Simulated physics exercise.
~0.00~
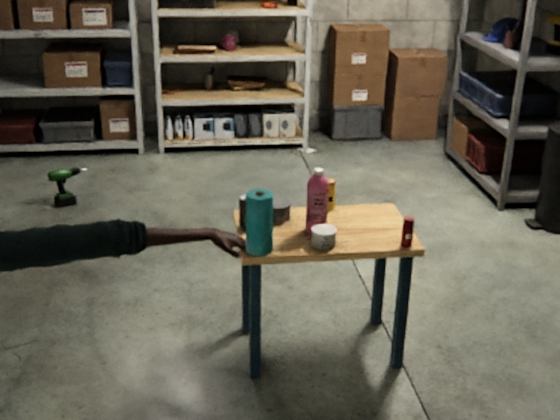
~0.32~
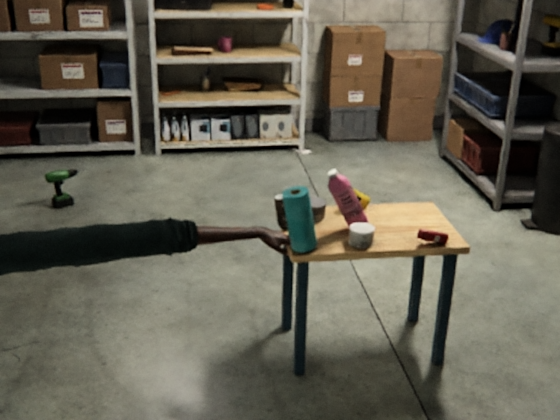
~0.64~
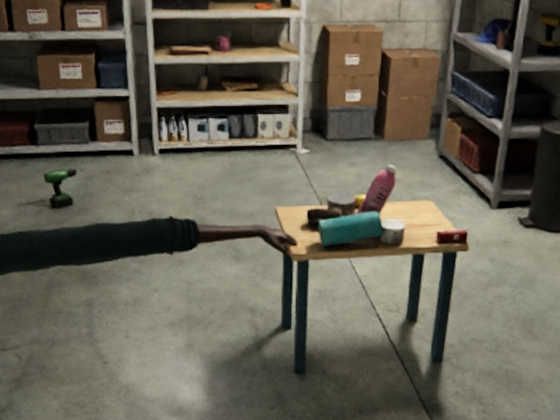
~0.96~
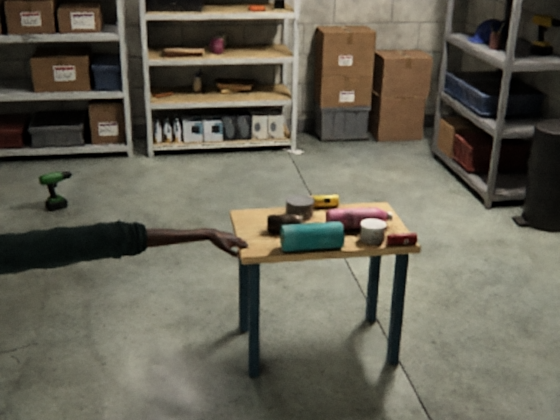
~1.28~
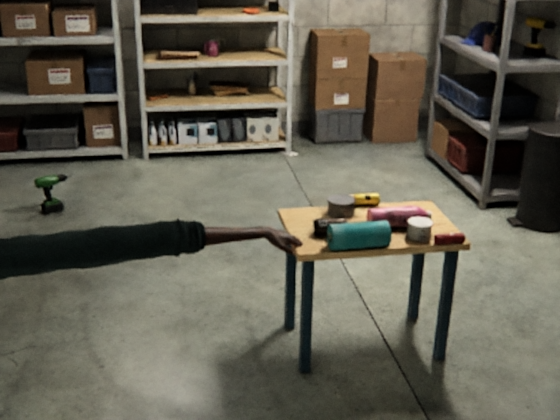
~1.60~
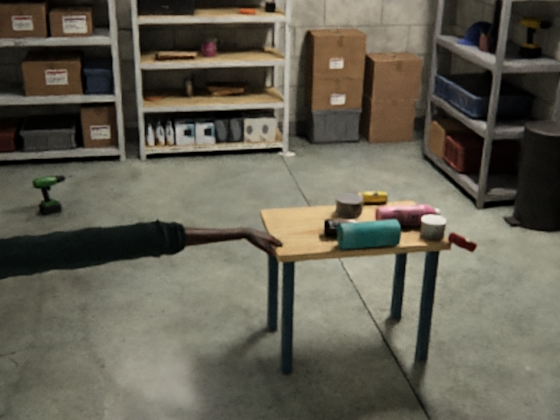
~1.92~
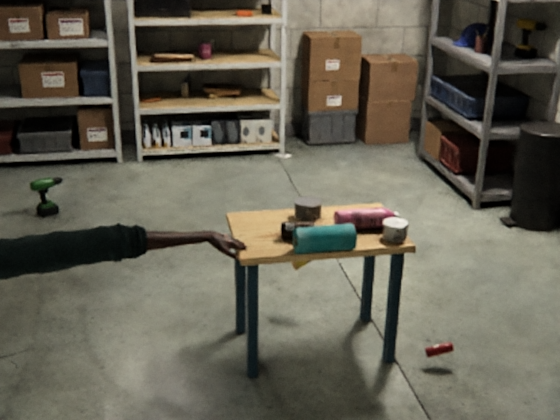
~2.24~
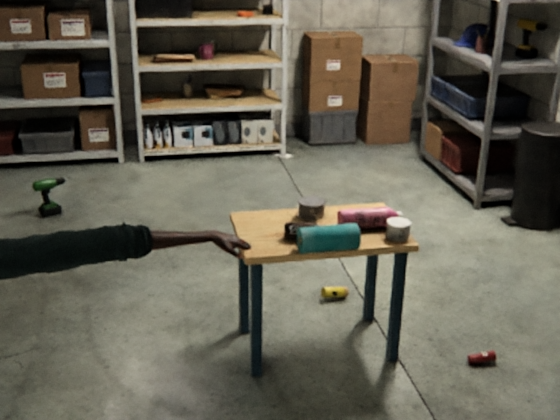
A dark-sleeved arm reaches in from the left and shoves a small wooden table with blue legs back and forth across a concrete storeroom floor, seen from slightly above. On top stand a turquoise roll, a pink bottle, white and grey tubs, a brown can and red and yellow shakers, with laden shelves behind. As the table jerks right, the red shaker tips, then the roll, can and bottle topple. Further shoves send the red shaker off the right edge, and the yellow one drops too. Both lie on the floor, while the rest stay on the tabletop.
